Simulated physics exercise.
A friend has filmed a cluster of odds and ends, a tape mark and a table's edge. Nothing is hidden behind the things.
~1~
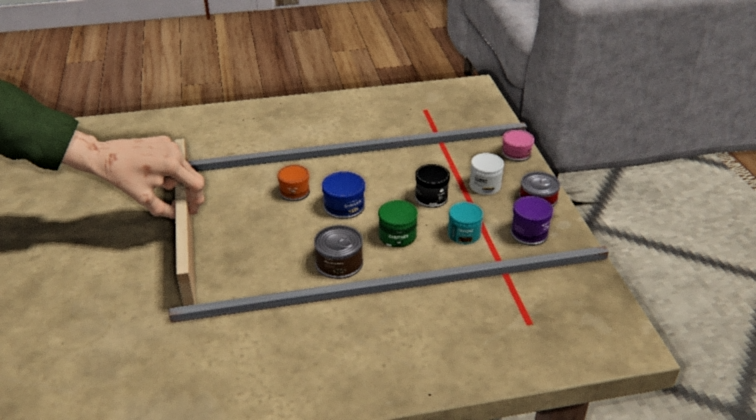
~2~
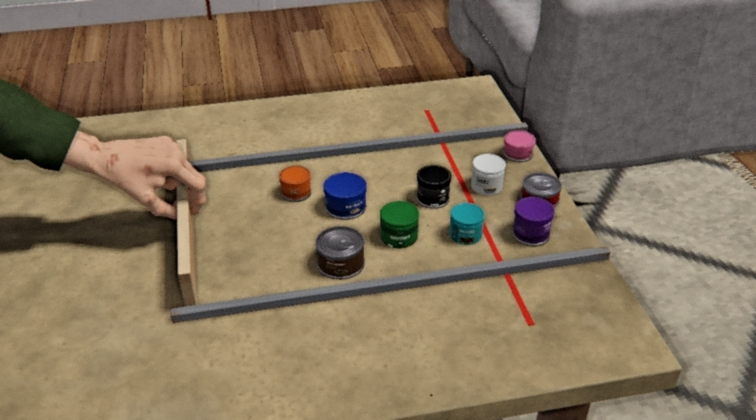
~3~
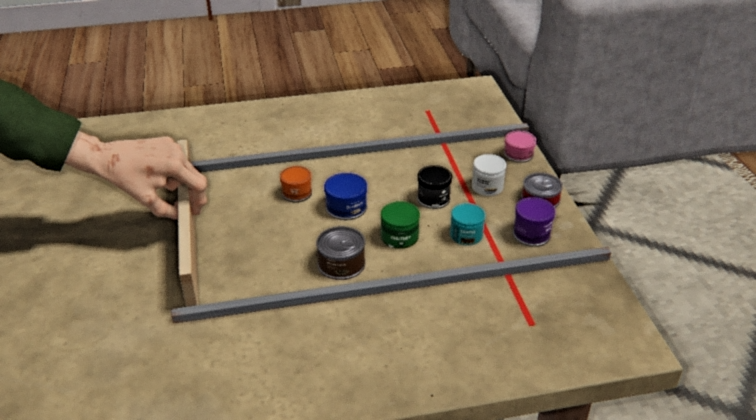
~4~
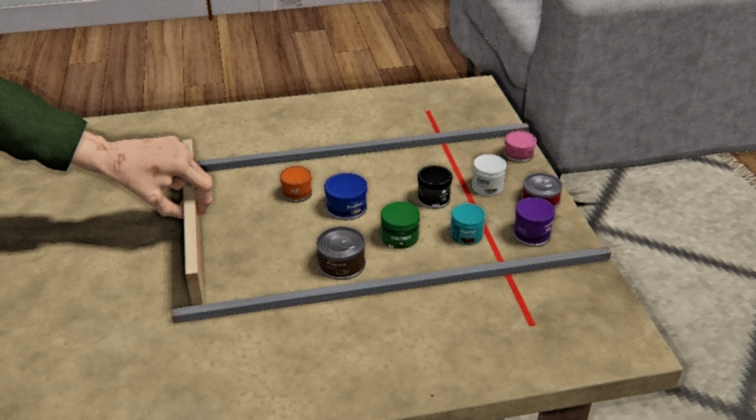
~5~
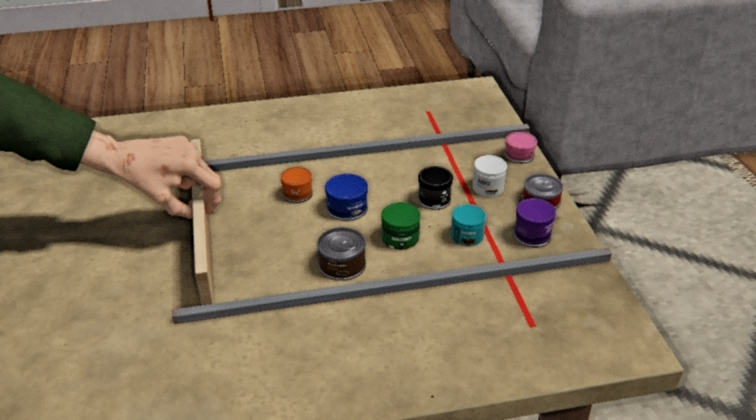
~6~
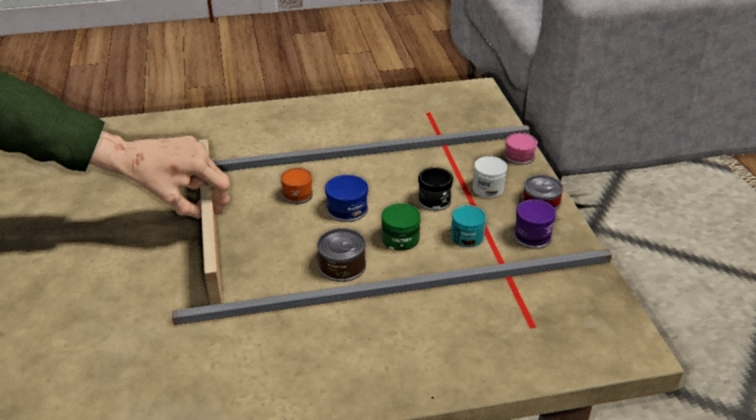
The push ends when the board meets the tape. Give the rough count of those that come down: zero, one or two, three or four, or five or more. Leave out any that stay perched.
The number that fall off is zero.
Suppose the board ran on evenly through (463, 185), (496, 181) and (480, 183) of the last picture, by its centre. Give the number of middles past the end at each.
The counts: 0, 1 and 0.
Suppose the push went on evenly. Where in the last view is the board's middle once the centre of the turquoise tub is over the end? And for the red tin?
Near (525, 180) and (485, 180).
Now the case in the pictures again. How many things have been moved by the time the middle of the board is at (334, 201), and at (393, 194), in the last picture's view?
First 3, then 5.
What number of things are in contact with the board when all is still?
4 of them.
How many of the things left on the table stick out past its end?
The number is 1.
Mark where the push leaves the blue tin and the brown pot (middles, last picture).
Near (488, 181) and (519, 238).
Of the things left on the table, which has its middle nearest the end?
The red tin.
Soon after, none off yet; pink tin at rest near (521, 149); red tin at rest near (543, 193); purple pot at rest near (534, 224).
In the end, the number that fall off is zero.
